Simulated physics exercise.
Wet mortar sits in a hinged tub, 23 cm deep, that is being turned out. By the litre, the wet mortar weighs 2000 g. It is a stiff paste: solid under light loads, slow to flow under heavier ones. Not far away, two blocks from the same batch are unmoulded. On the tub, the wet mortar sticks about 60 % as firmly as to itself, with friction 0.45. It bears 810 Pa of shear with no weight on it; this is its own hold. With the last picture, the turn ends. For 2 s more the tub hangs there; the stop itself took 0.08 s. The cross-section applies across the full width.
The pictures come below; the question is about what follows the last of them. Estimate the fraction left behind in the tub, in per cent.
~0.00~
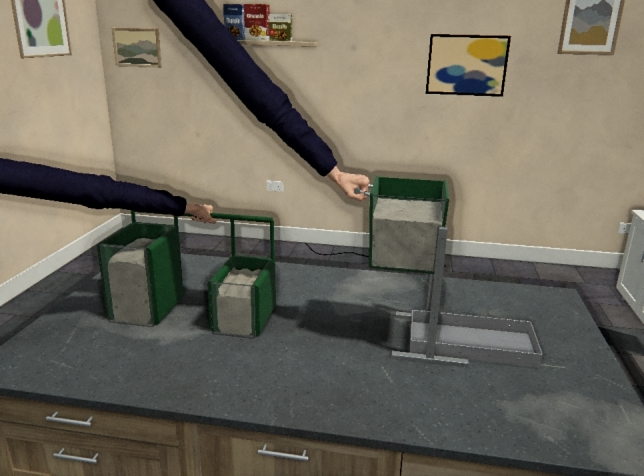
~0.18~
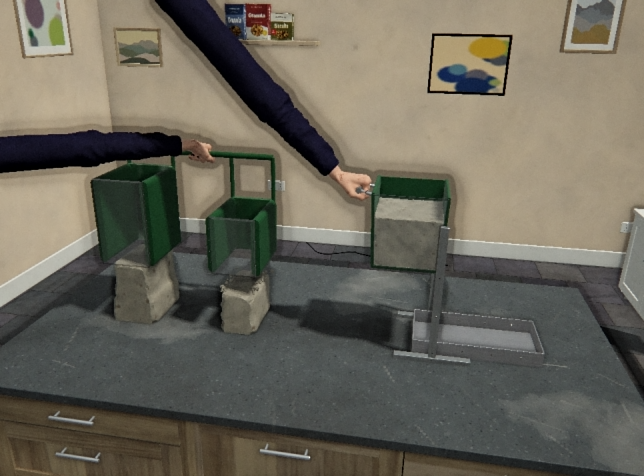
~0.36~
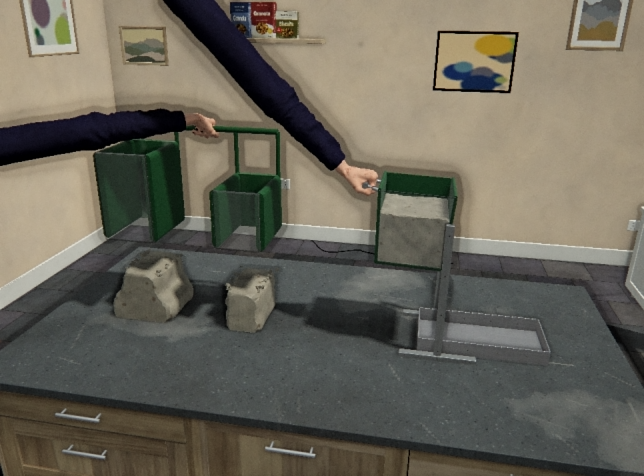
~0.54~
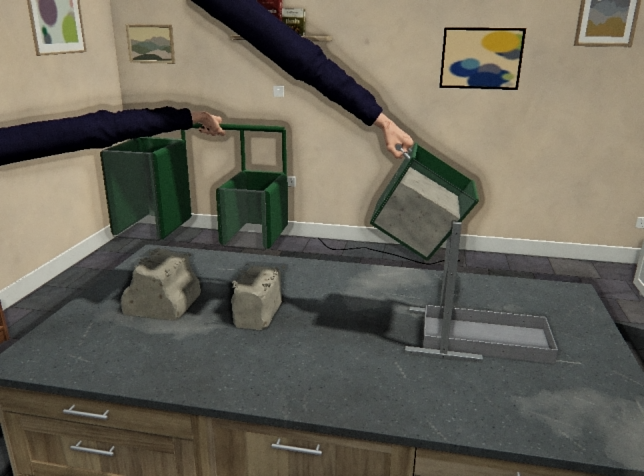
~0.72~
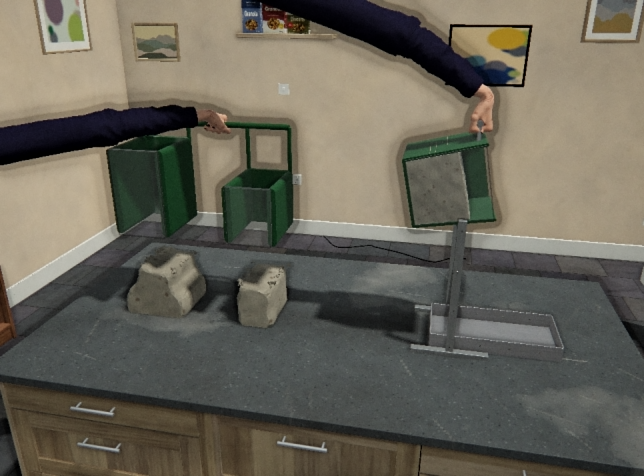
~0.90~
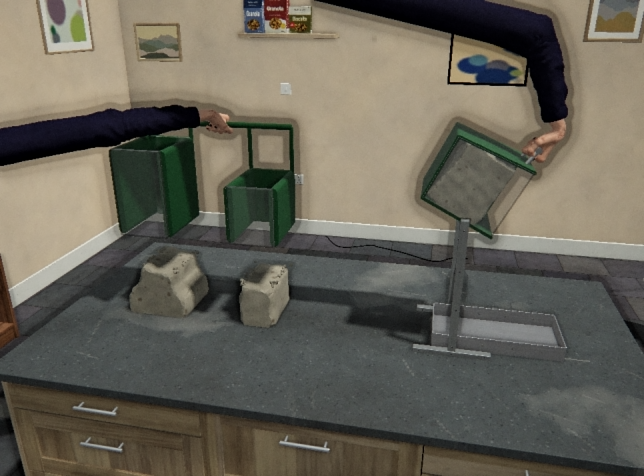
I would say 0 %.
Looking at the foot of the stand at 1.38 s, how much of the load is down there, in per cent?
Down at that time: Approx. 70 %.
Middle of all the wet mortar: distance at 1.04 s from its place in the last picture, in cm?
It has moved close to 10 cm.
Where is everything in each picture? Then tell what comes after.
In the first picture, handle-side rim at (373, 195), tilt 0 degrees; crest of the wet mortar at (378, 218); block heights 24 cm, 16 cm (left to right).
In the second picture, handle-side rim at (375, 194), tilt 0 degrees; crest of the wet mortar at (380, 217); block heights 22 cm, 15 cm (left to right).
In the third picture, handle-side rim at (381, 190), tilt 2 degrees; crest of the wet mortar at (384, 213); block heights 19 cm, 15 cm (left to right).
In the fourth picture, handle-side rim at (415, 160), tilt 31 degrees; crest of the wet mortar at (404, 183); block heights 18 cm, 15 cm (left to right).
In the fifth picture, handle-side rim at (488, 147), tilt 78 degrees; crest of the wet mortar at (455, 154); block heights 18 cm, 15 cm (left to right).
In the sixth picture, handle-side rim at (534, 175), tilt 115 degrees; crest of the wet mortar at (468, 145); block heights 18 cm, 15 cm (left to right).
After 1.04 s, the tub is at 115 degrees and holds 75 %.
After 1.21 s, the tub is at 115 degrees and holds 18 %.
After 1.38 s, the tub is at 115 degrees and holds 0 %.
After 1.55 s, the tub is at 115 degrees and holds 0 %.
After 2.90 s, the tub is at 115 degrees and holds 0 %.
